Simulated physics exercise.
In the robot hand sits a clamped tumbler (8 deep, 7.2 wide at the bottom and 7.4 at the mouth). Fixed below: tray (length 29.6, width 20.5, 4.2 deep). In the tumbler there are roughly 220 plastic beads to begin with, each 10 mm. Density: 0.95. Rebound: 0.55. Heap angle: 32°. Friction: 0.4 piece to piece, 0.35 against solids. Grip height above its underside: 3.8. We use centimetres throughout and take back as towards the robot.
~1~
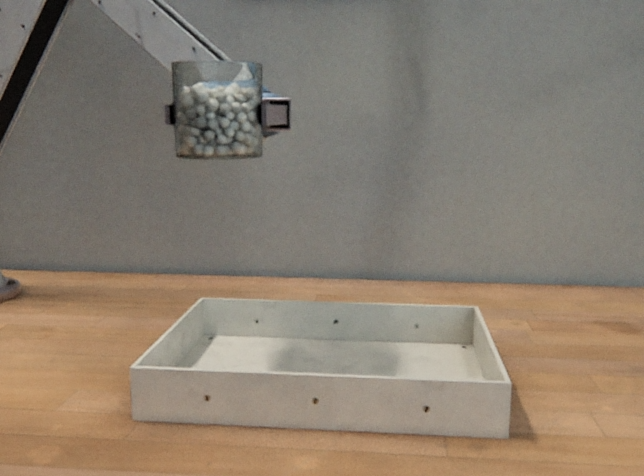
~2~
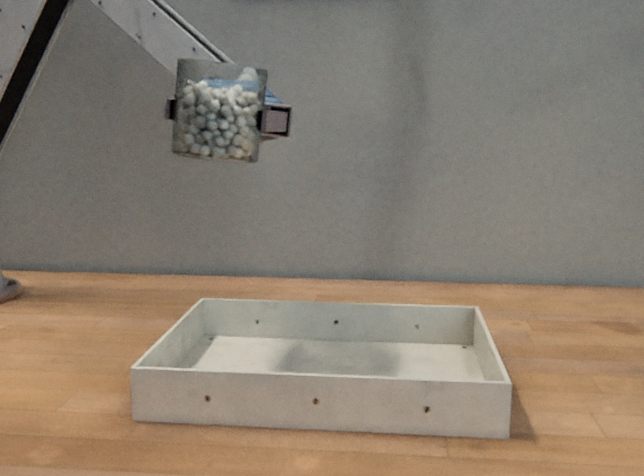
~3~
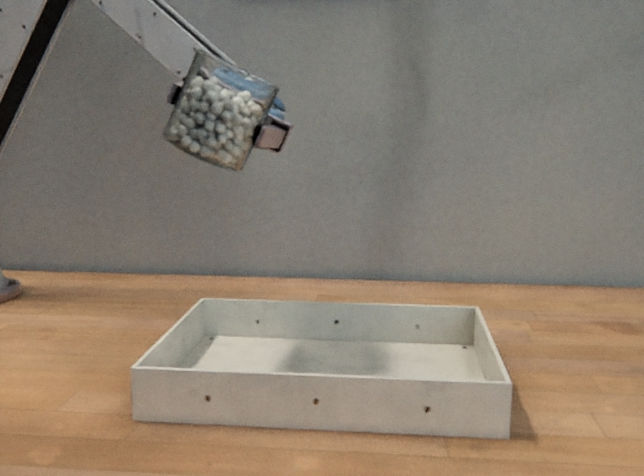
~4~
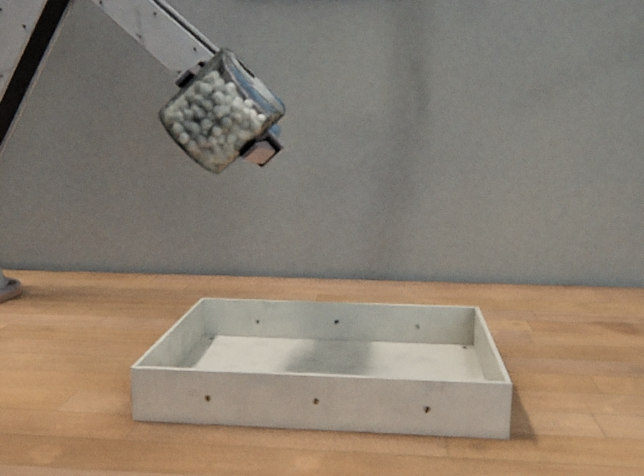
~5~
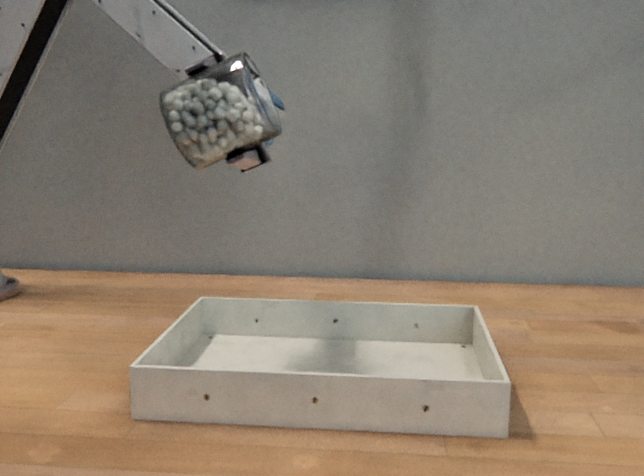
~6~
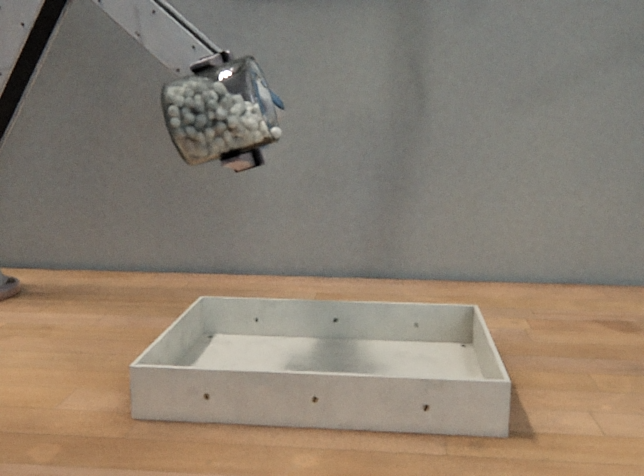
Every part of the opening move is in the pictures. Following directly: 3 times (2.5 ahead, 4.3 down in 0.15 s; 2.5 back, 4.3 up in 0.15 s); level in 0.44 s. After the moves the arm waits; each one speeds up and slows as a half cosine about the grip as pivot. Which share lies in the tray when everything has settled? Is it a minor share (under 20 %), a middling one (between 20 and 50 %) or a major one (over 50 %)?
A minor share.
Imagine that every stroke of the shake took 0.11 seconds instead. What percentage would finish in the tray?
Roughly 25 percent then.
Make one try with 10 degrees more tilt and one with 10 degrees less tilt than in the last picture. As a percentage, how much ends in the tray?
35 and 0 %.
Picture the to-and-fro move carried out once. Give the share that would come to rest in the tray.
Result: Approximately 0 per cent.
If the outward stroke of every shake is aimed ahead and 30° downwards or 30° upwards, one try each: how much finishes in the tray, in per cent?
Estimates, in order: 35 % then 75 %.
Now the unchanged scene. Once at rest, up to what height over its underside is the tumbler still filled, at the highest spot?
I'd put it at close to 7.5 centimetres.
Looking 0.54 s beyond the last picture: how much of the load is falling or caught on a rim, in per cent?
1 %.
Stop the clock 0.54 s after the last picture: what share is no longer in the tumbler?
By then near 5 % is out.
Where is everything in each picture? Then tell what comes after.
The first picture shows tumbler middle at (218, 112), level; upper third of the load around (220, 105), from x 185 to 255, top at y 90; 224 in the tumbler.
The second picture shows tumbler middle at (219, 113), tilted 7° forward; upper third of the load around (217, 105), from x 180 to 255, top at y 90.
The third picture shows tumbler middle at (220, 113), tilted 25° forward; upper third of the load around (212, 104), from x 175 to 255, top at y 85.
The fourth picture shows tumbler middle at (221, 113), tilted 48° forward; upper third of the load around (210, 102), from x 170 to 260, top at y 80.
The fifth picture shows tumbler middle at (220, 113), tilted 66° forward; upper third of the load around (207, 100), from x 170 to 255, top at y 85.
The sixth picture shows tumbler middle at (220, 112), tilted 73° forward; upper third of the load around (204, 101), from x 170 to 275, top at y 85; 224 in the tumbler.
Then, 0.54 s later, tilted 73° forward, highest piece 25 above the table; 218 in the tumbler, 3 in the tray, 3 in flight or on a rim.
Then, 1.07 s later, tilted 49° forward, highest piece 26 above the table; 205 in the tumbler, 17 in the tray, 2 in flight or on a rim.
Then, 1.54 s later, level, highest piece 28 above the table; 205 in the tumbler, 19 in the tray.
Then, 2.59 s later, level, highest piece 28 above the table; 205 in the tumbler, 19 in the tray.
At rest, 205 in the tumbler, 19 in the tray. That is 8 % in the tray.
